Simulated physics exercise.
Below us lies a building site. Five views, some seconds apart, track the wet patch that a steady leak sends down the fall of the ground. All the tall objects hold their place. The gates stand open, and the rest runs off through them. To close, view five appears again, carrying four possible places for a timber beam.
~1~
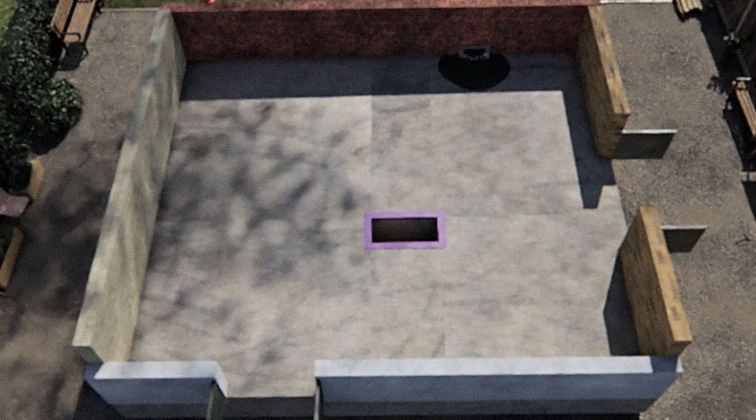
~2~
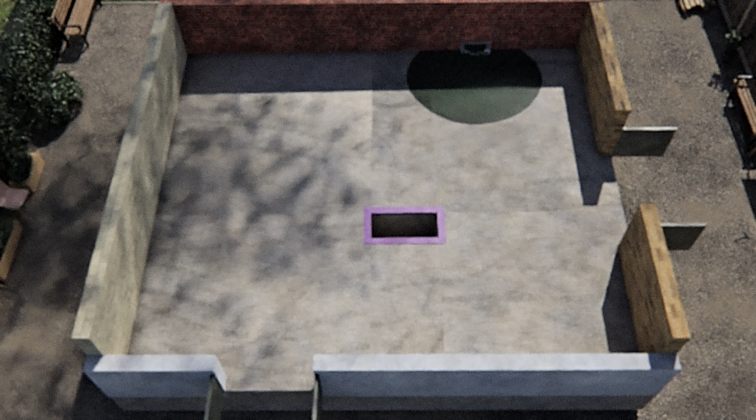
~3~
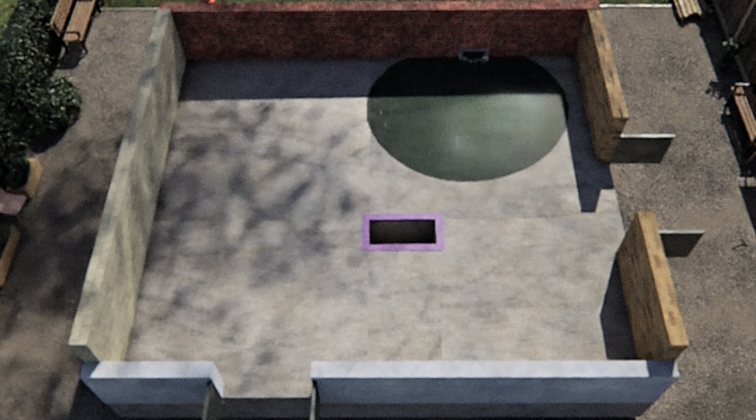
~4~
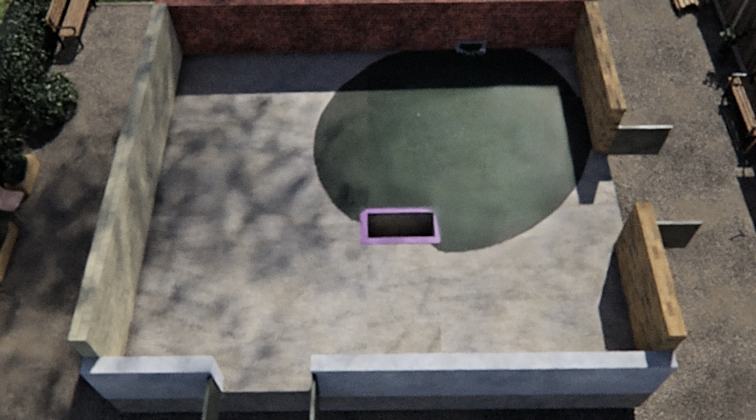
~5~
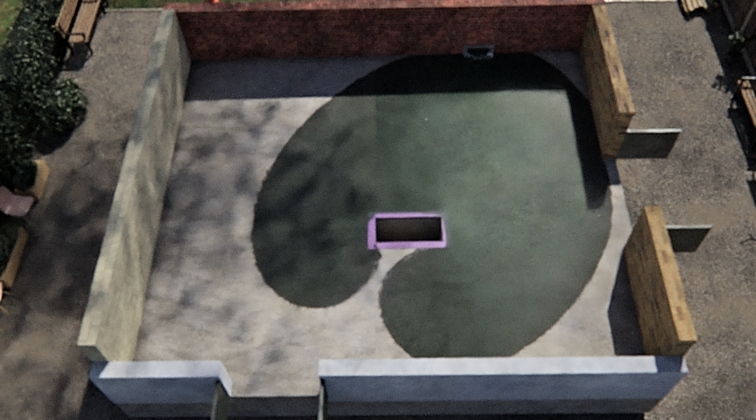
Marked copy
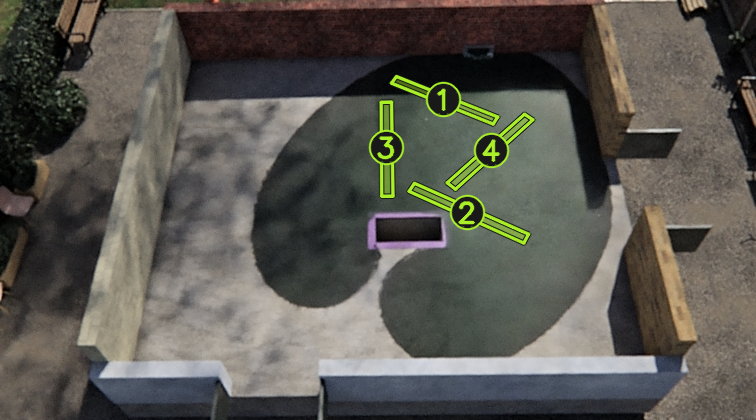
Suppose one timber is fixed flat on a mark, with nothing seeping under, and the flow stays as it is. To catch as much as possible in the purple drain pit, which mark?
Choose 3.
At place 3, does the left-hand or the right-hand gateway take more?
The left one.
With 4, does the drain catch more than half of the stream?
No.
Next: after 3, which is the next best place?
That is place 4.
On the marked copy, 1 from (394, 79) to (495, 120); 2 from (411, 187) to (526, 238); 3 from (387, 196) to (386, 102); 4 from (451, 185) to (528, 117).
If 1 is chosen, about 6 % of the stream goes into the purple drain pit, about 90 % out by the gates.
If 2 is chosen, about 6 % of the stream goes into the purple drain pit, about 90 % out by the gates.
If 3 is chosen, about 51 % of the stream goes into the purple drain pit, about 43 % out by the gates.
If 4 is chosen, about 32 % of the stream goes into the purple drain pit, about 66 % out by the gates.
